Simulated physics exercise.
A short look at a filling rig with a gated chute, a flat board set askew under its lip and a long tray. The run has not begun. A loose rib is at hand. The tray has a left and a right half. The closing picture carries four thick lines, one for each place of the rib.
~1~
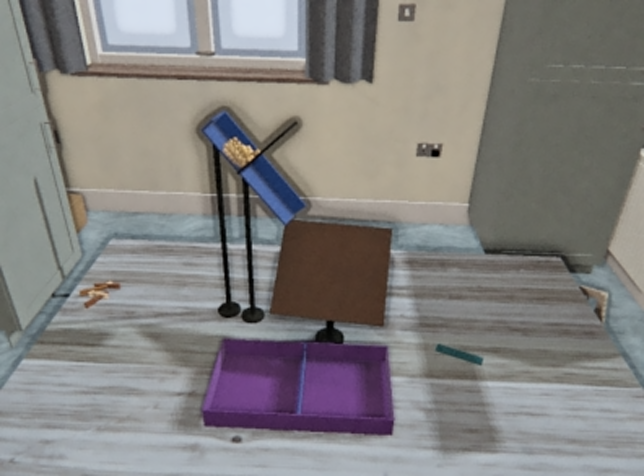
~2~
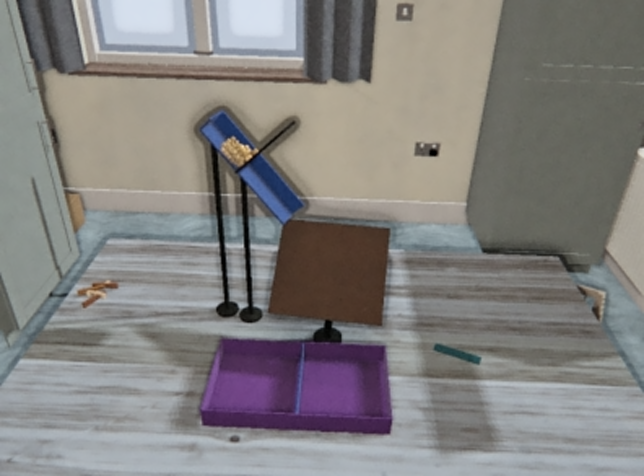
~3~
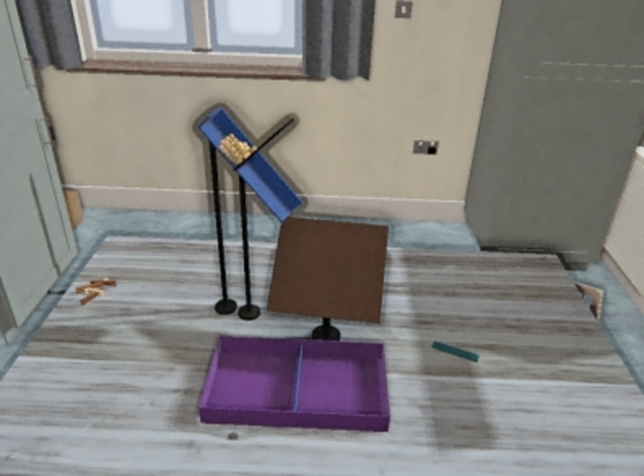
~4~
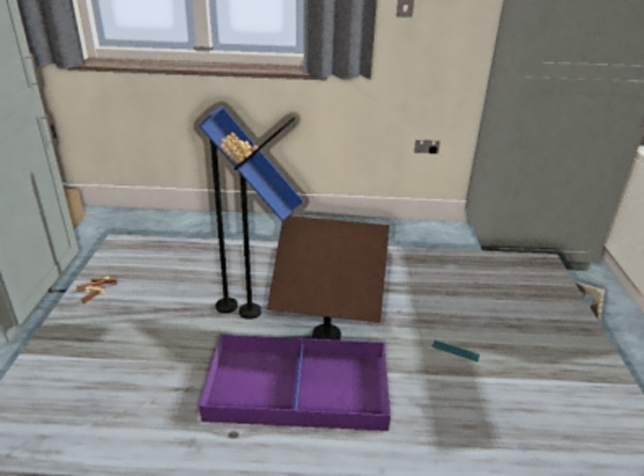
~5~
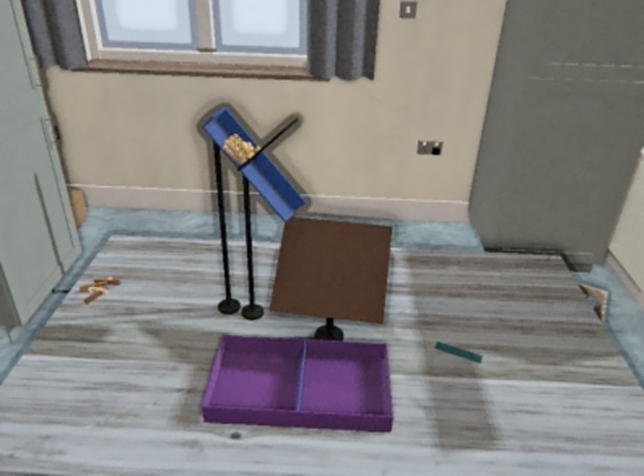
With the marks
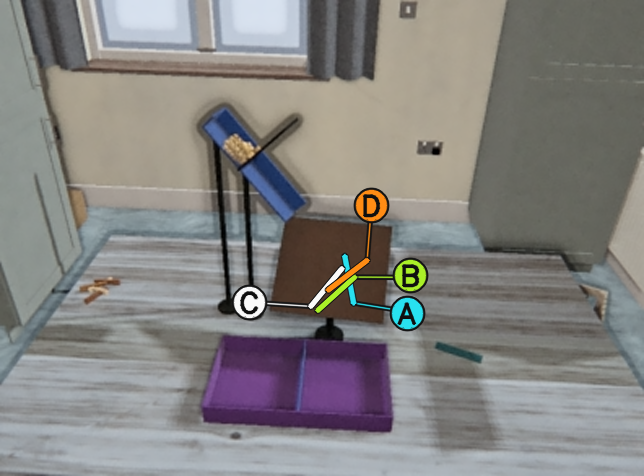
Nothing moved apart from a slight sway of the view: a tilted blue chute held a clump of tan bits behind a dark bar, above a slanted brown board and a divided purple tray.
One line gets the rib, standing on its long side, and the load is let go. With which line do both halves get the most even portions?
D beats the others.
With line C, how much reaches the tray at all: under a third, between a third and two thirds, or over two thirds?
Line C gives over two thirds.
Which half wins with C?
Left.
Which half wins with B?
More lands on the left.
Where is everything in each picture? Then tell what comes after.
In the first picture, load behind the gate at (242, 154), dried chickpeas; lip of the chute at (290, 220), sloping fairly steeply.
In the second picture, middle of the board at (330, 269), tilted fairly steeply; middle of its low edge at (324, 319); of its high edge at (336, 223).
In the third picture, front corners of the tray at (199, 407) and (390, 416); front end of its middle wall at (294, 412).
In the fourth picture, middle of the load at (240, 150); lip at (288, 216).
In the fifth picture, middle of the load at (243, 151); lip at (290, 217).
On the marked copy, line A from (344, 256) to (353, 303); line B from (354, 277) to (317, 310); line C from (341, 268) to (310, 306); line D from (367, 260) to (328, 290).
If A is chosen, of what is caught, a small part in the left half, nearly all in the right.
If B is chosen, of what is caught, nearly all in the left half, a small part in the right.
If C is chosen, of what is caught, most in the left half, a small part in the right.
If D is chosen, of what is caught, about half in the left half, about half in the right.
